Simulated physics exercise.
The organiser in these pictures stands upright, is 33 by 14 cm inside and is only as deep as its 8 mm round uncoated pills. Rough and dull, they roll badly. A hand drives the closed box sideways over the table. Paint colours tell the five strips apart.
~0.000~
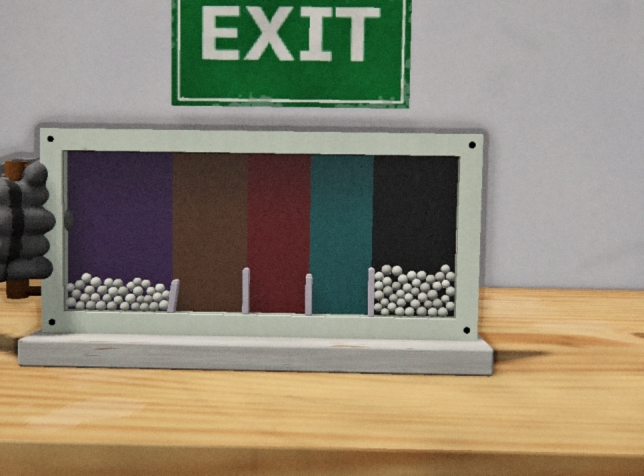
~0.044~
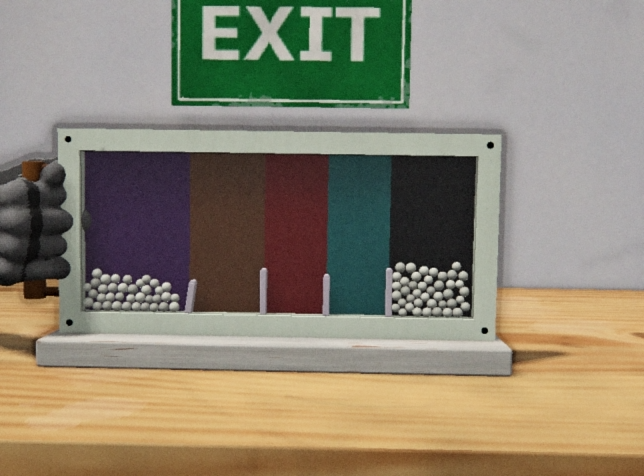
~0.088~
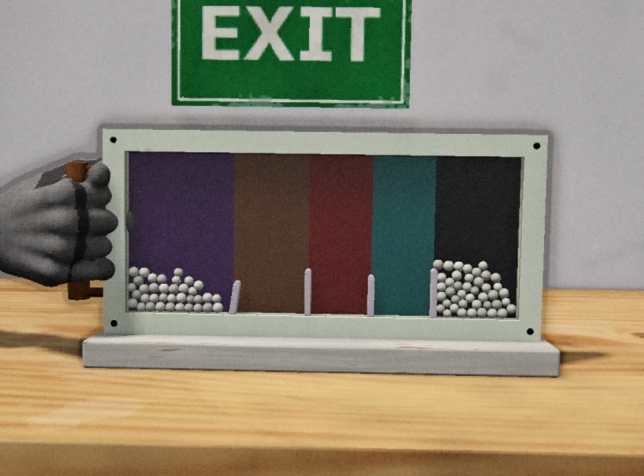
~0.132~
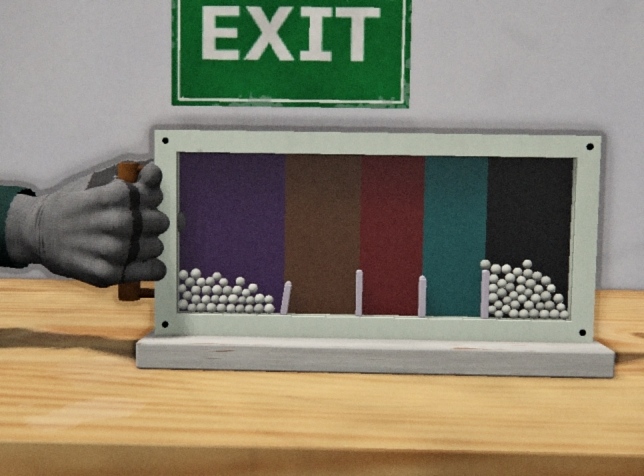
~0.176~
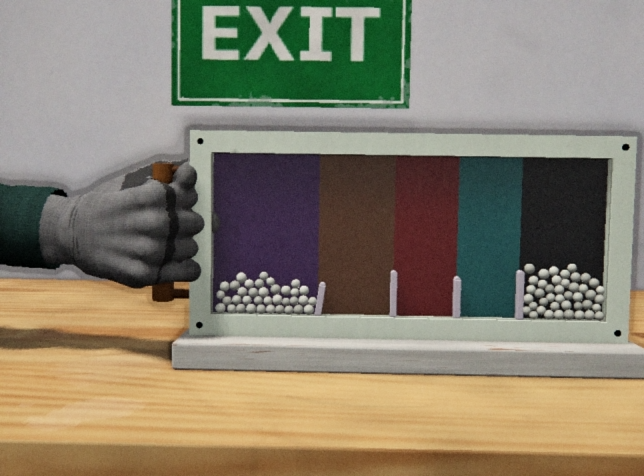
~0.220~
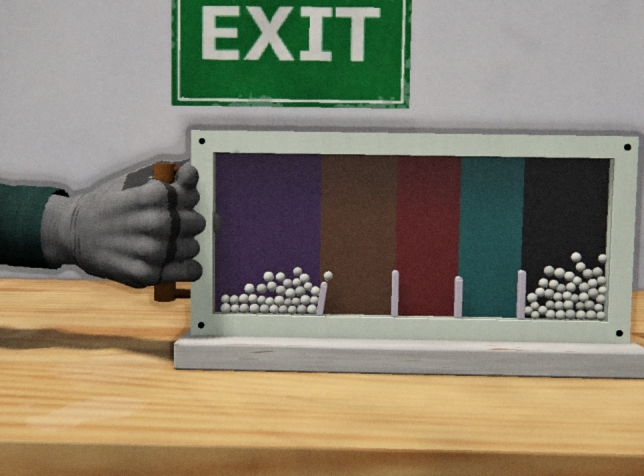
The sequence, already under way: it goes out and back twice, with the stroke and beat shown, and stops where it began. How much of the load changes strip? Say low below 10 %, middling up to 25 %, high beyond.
Share that moves: Middling.
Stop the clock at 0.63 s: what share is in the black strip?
About 50 per cent.
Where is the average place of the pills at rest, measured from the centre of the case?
Some 2 cm right and 6 cm below.
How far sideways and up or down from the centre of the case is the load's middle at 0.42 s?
About 2 cm right and 5 cm below.
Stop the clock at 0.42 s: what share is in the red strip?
Some 0 per cent.
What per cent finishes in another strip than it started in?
Roughly 15 per cent.
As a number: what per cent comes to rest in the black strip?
About 45 per cent.
By 0.42 s, it is at its start; purple 40 %, black 55 %, brown 5 %; 10 % have changed strip.
By 0.63 s, it is 12 cm to the right; red 5 %, purple 40 %, turquoise 5 %, black 50 %, brown 5 %; 15 % have changed strip.
By 0.80 s, it is at its start; red 5 %, purple 35 %, turquoise 5 %, black 50 %, brown 10 %; 15 % have changed strip.
Settled by 1.5 s, it is at its start; red 5 %, purple 35 %, turquoise 5 %, black 45 %, brown 10 %; 15 % have changed strip.
